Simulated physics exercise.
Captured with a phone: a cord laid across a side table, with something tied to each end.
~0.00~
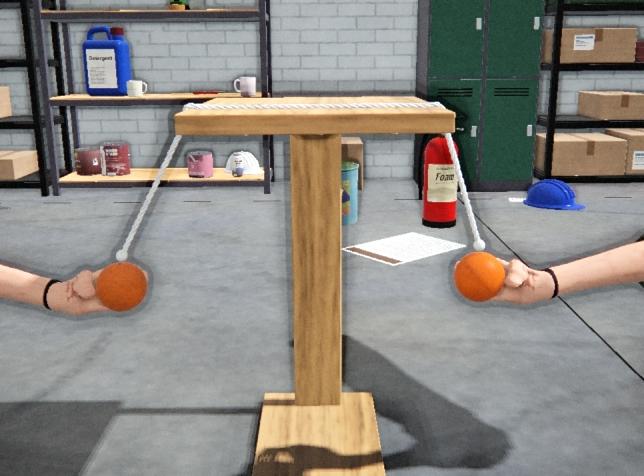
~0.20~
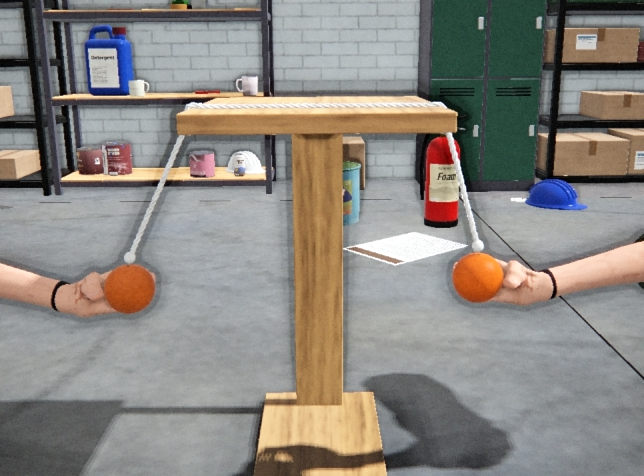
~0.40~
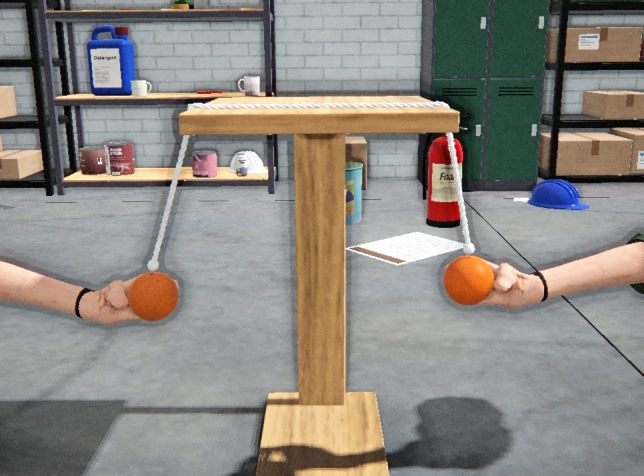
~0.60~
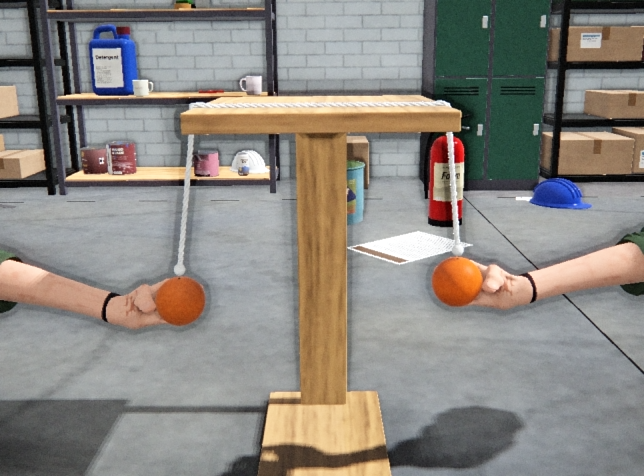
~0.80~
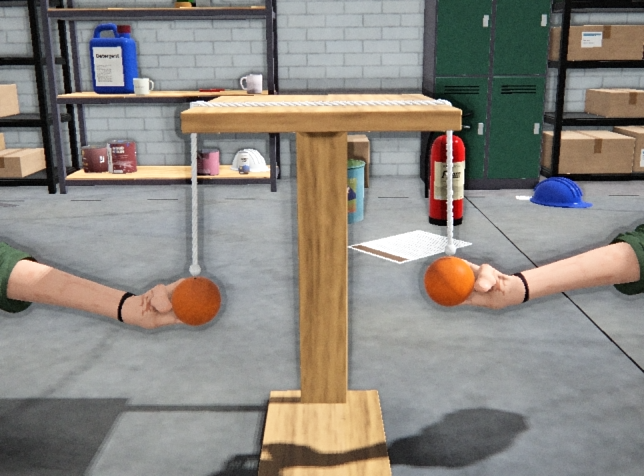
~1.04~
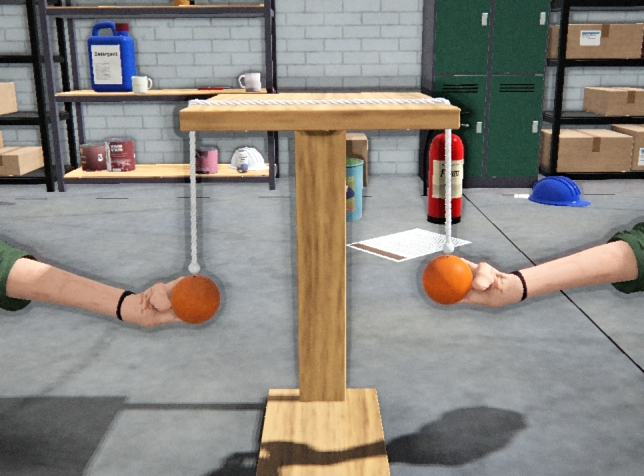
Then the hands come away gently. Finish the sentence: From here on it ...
From here on it stays motionless.
Around 1.42 s, left orange where it was near (204, 299); right orange where it was near (440, 280).
Around 1.98 s, left orange where it was near (200, 299); right orange where it was near (445, 280).
Around 2.56 s, left orange where it was near (205, 299); right orange where it was near (438, 280).
Finally, left orange where it was near (206, 299); right orange where it was near (442, 280). The cord stays as it is.
